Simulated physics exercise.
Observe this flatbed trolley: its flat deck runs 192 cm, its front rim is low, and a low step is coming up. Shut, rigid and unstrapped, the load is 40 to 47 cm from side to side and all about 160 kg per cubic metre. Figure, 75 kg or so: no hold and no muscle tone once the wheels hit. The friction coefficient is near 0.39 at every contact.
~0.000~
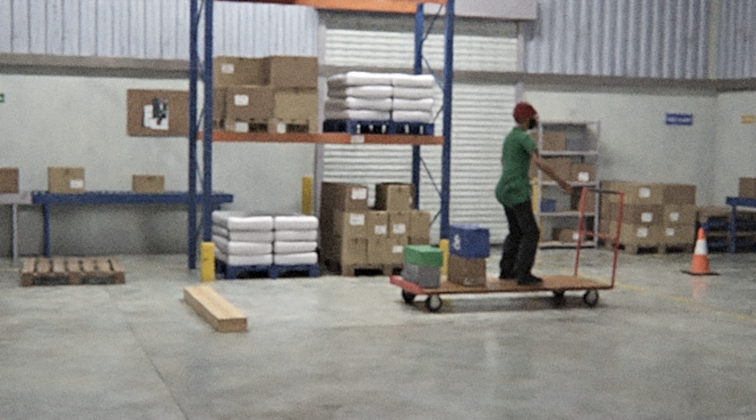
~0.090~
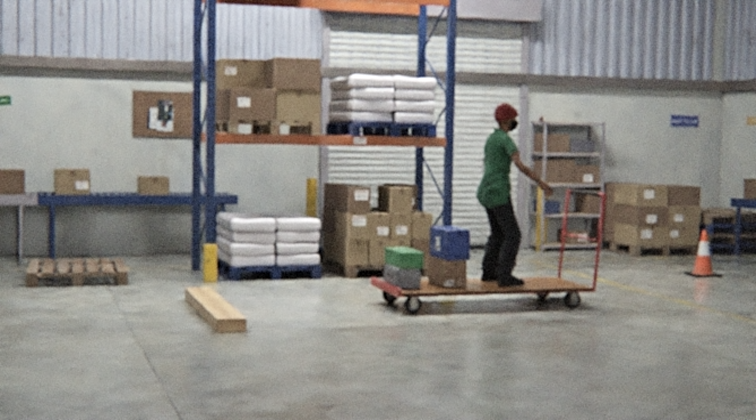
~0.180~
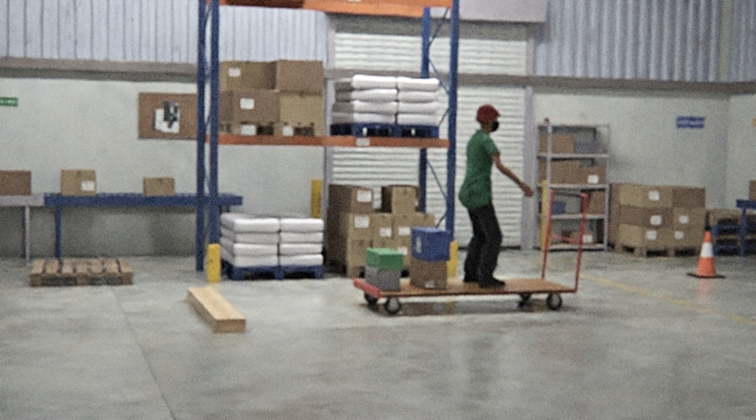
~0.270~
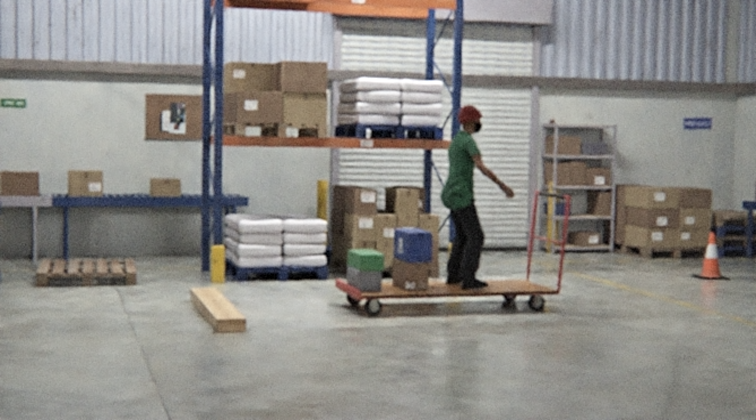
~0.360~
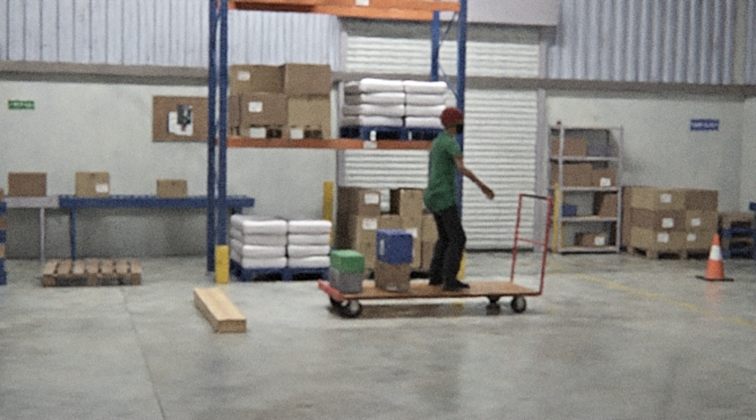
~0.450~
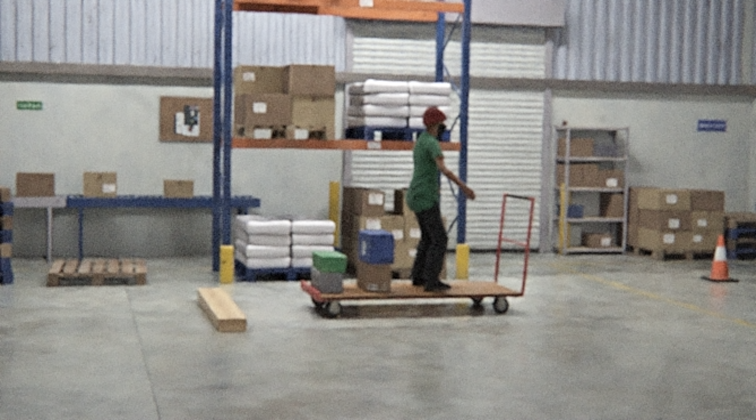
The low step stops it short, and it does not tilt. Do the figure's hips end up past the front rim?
Yes.
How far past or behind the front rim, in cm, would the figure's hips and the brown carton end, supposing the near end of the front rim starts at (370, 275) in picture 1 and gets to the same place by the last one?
Hips 20 behind, brown 40 behind.
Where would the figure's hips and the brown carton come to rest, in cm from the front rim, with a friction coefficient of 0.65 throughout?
Hips 30 behind, brown 50 behind.
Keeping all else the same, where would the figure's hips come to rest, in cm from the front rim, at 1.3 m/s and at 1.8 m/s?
70 cm behind, then 0 cm behind.
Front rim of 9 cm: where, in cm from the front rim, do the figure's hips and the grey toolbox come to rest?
So the hips carry on 20 cm beyond the rim, while the grey one stops 10 cm short of it.
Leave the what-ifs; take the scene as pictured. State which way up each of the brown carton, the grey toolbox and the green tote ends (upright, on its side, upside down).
Final poses - brown: Base down; grey: Base down; green: Top down.
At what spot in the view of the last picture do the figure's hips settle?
End point: About (201, 291) px.
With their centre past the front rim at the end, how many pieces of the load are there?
The number of pieces is 2.
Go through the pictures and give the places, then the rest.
In the first frame, hips (513, 191), blue parcel (469, 241), rim corner (421, 291); 0 cm covered, 174 to go.
In the second frame, hips (494, 193), blue parcel (450, 243), rim corner (400, 293); 19 cm covered, 155 to go.
In the third frame, hips (476, 194), blue parcel (431, 244), rim corner (379, 294); 38 cm covered, 136 to go.
In the fourth frame, hips (458, 195), blue parcel (413, 245), rim corner (359, 295); 58 cm covered, 117 to go.
In the fifth frame, hips (440, 196), blue parcel (395, 246), rim corner (339, 297); 77 cm covered, 97 to go.
In the sixth frame, hips (423, 197), blue parcel (376, 247), rim corner (319, 297); 96 cm covered, 78 to go. Speed about 2.1 m/s.
After 0.82 s the deck stops.
After 1.37 s the figure's hips are 7 cm behind the rim, near (232, 257) in the last picture's view.
After 1.82 s the figure's hips are 18 cm past the rim, near (203, 277) in the last picture's view.
At rest, 3.5 s, past the rim, green tote, blue parcel and the figure's hips; behind it, grey toolbox and brown carton.
